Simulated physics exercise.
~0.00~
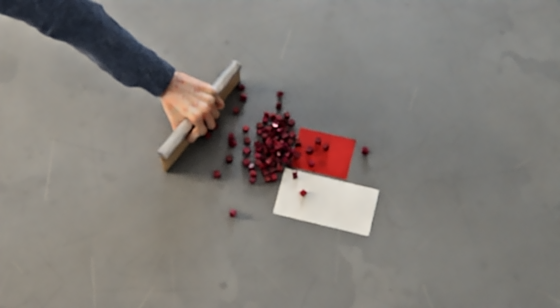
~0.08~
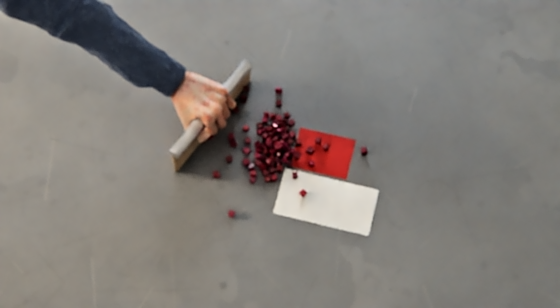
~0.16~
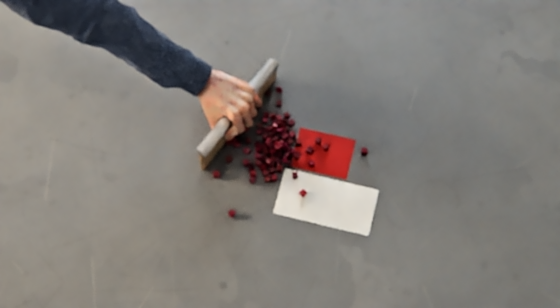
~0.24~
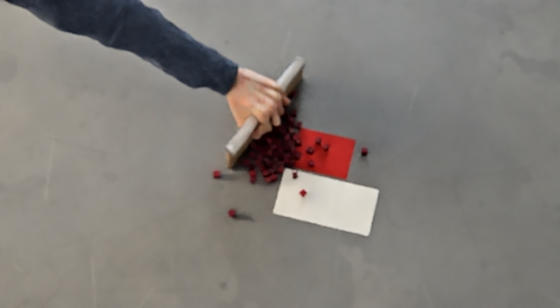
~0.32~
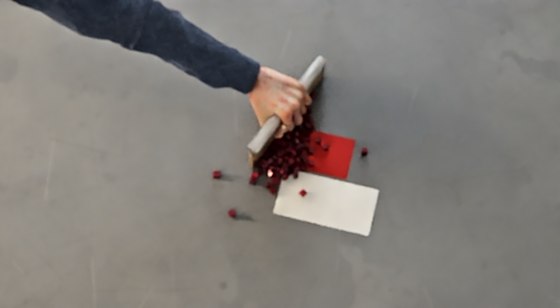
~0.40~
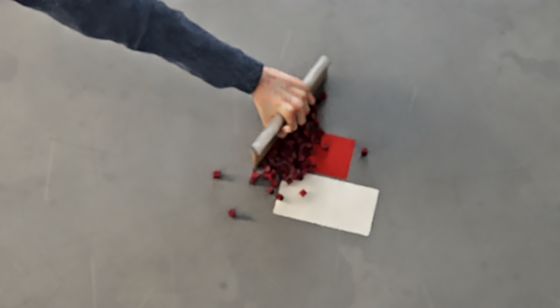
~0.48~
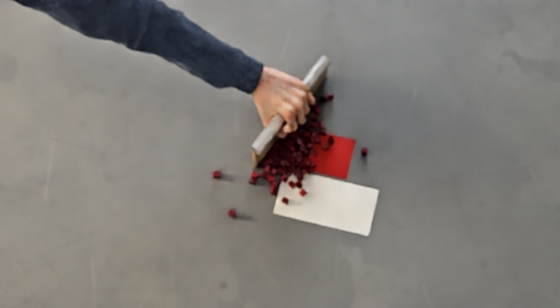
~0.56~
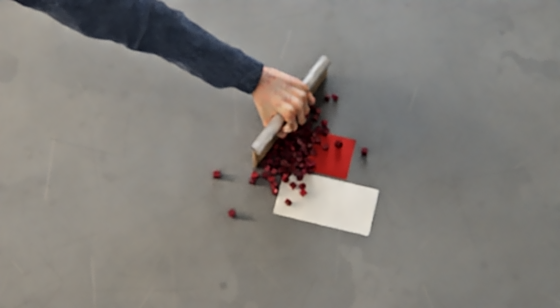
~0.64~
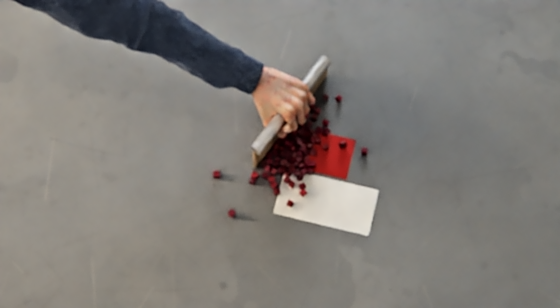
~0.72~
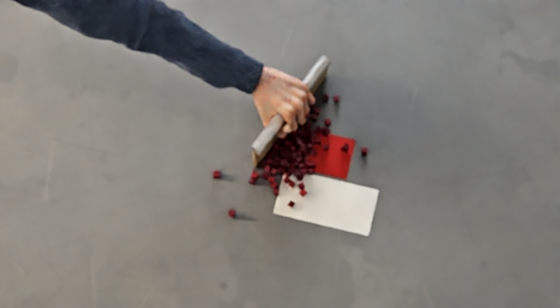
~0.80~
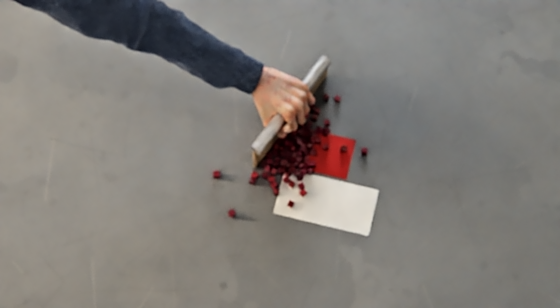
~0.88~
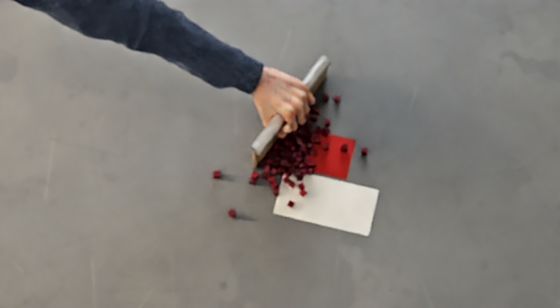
Hand pushing a scraper rightward into spilt dark red beetroot cubes, bunching them partly onto red and white mats, then holding still.
